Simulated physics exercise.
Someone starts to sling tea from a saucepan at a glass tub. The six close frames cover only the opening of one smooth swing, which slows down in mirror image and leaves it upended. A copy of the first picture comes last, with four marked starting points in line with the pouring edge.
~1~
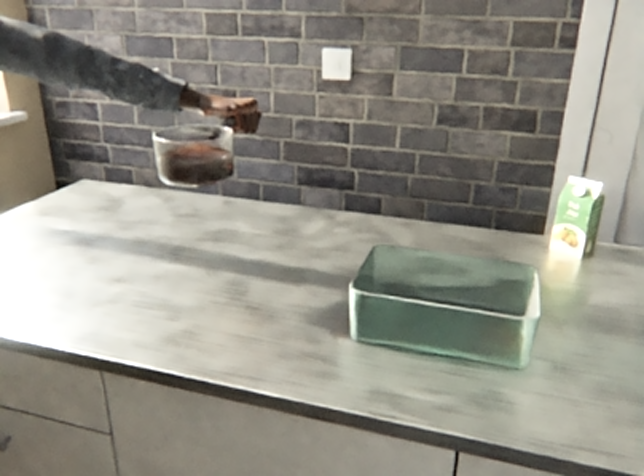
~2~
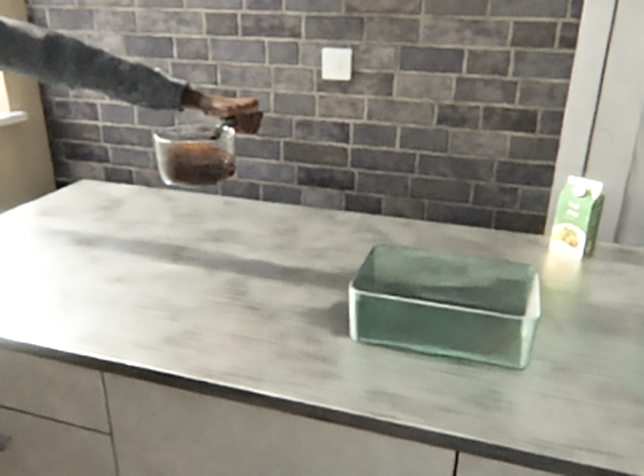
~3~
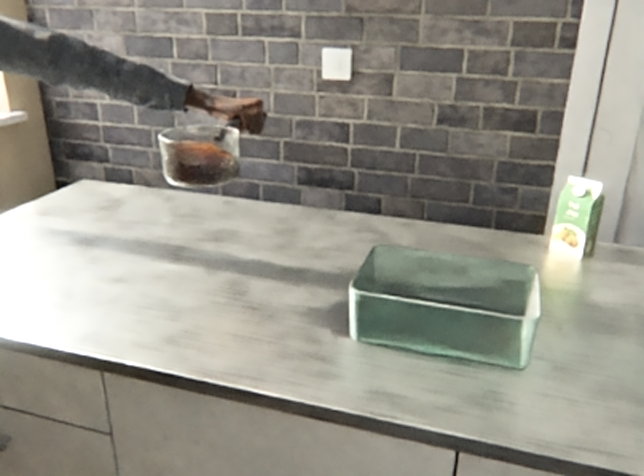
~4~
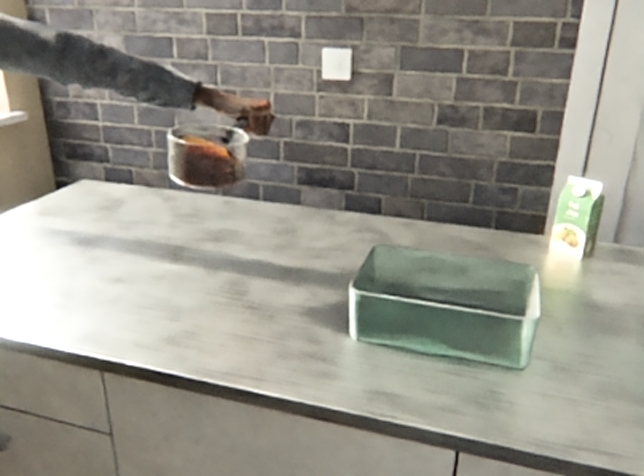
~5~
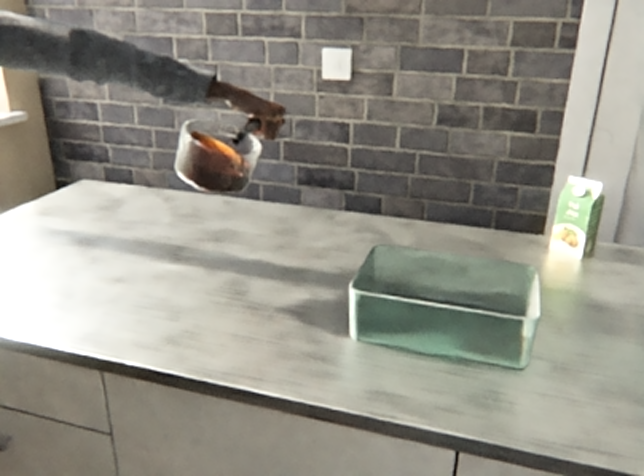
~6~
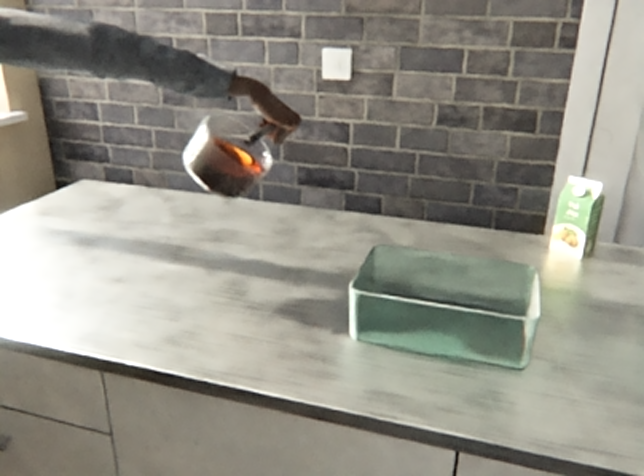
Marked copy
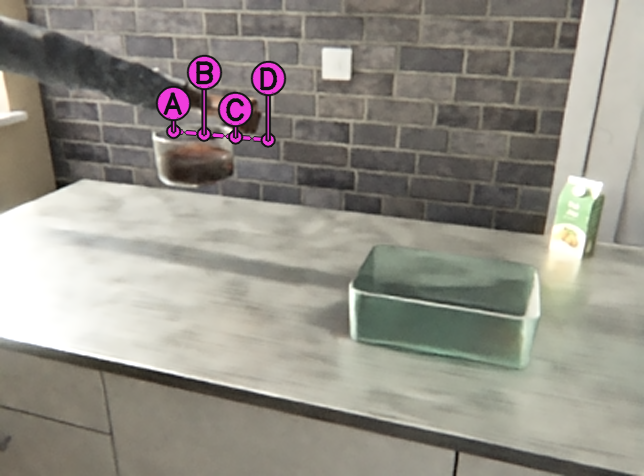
The video shows an arm holding a clear pan of dark tea above a pale counter, with a glass tub and a carton to the right. The arm moves the pan slightly rightward, then tilts it increasingly toward the right.
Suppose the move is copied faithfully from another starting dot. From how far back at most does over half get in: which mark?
Place D.
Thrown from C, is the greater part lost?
Yes, it does.
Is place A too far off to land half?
Yes, that goes wrong.
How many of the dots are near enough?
One of them.
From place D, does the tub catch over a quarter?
Yes.
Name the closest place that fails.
That is place C.
On the marked copy, A at (173, 131); B at (204, 134); C at (235, 137); D at (268, 140).
Choosing A, about 0 % lands in the tub, 100 % falls short.
Choosing B, about 0 % lands in the tub, 100 % falls short.
Choosing C, about 7 % lands in the tub, 91 % falls short.
Choosing D, about 75 % lands in the tub, 12 % falls short and 13 % goes beside or beyond.
